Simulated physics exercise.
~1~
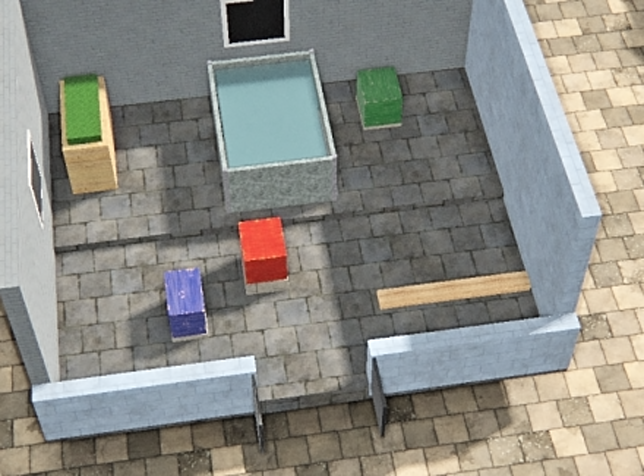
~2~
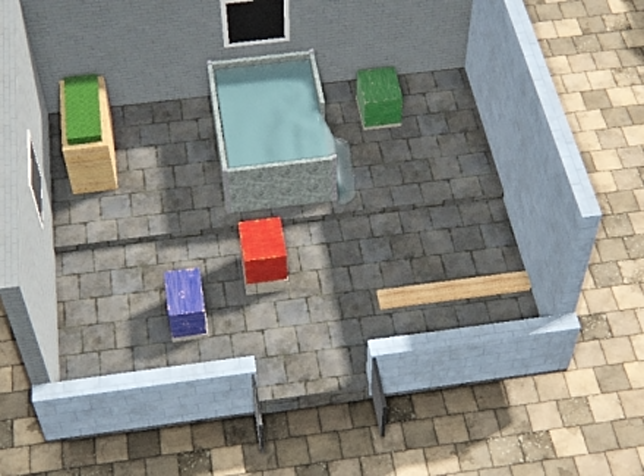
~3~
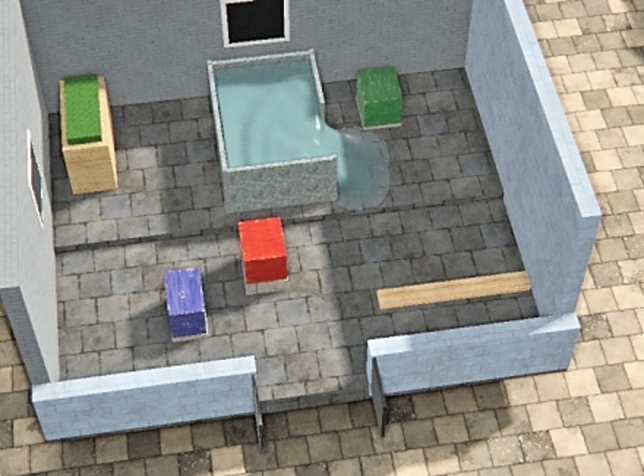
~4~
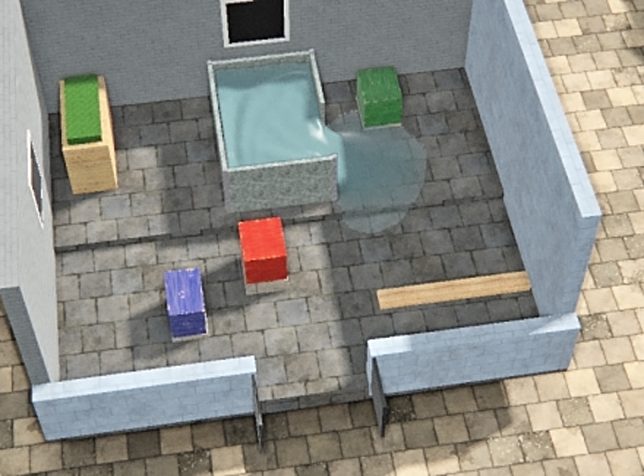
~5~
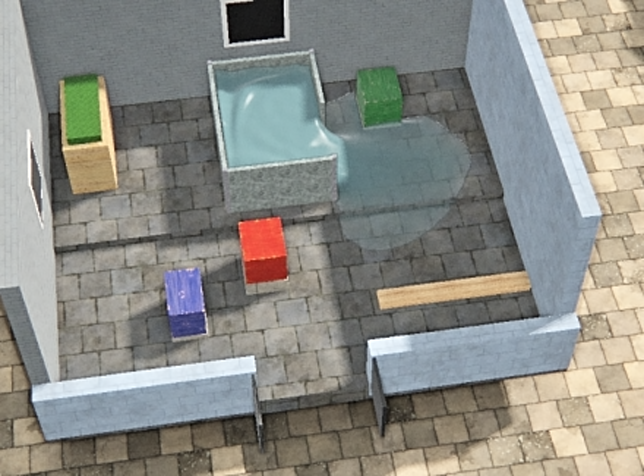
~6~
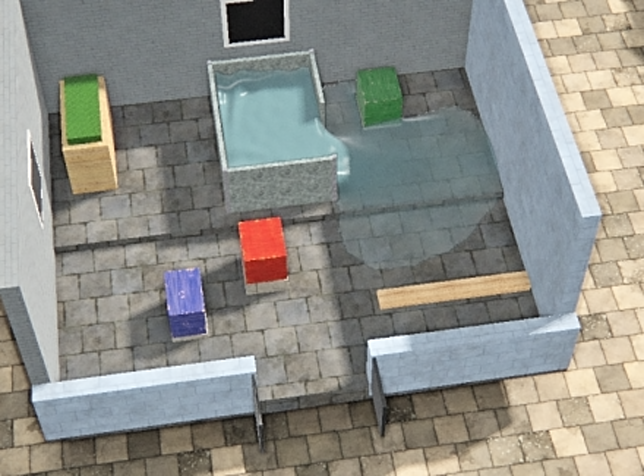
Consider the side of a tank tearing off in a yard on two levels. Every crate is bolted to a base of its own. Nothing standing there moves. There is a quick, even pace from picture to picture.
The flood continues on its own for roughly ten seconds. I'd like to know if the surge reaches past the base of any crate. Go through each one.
In order: The green crate is going to be reached by the water. The blue crate is going to be reached by the water. The red crate is going to stay clear of the water.
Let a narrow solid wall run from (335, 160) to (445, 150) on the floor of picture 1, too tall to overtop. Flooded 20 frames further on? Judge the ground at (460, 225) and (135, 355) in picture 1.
In order, I'd call them inundated and bare.
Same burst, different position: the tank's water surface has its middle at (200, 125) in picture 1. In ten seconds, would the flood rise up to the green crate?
The green one is flooded.
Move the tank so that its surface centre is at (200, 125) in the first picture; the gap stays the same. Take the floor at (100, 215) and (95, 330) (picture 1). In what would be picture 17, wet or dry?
The first spot is not reached and the second is not reached.
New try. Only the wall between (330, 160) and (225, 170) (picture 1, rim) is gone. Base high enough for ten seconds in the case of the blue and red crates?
First, the blue crate is flooded; second, the red crate is flooded.
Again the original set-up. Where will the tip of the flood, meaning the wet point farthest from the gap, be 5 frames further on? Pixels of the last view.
Farthest reach: (525, 305).
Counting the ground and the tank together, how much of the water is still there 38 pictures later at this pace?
I reckon around 98 in a hundred.
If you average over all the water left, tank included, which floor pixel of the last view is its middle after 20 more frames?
Centre of the water: Near (379, 194).
A moment on, water covers 25 % of the floor; the green crate water round its plinth, the blue crate not reached, the red crate not reached.
Next, water covers 35 % of the floor; the green crate water round its plinth, the blue crate not reached, the red crate not reached.
Then, water covers 55 % of the floor; the green crate water round its plinth, the blue crate water round its plinth, the red crate water round its plinth.
Later, water covers 85 % of the floor; the green crate water round its plinth, the blue crate water round its plinth, the red crate water round its plinth.
In the end, water covers 90 % of the floor; the green crate was topped, the blue crate was topped, the red crate stayed above the water.
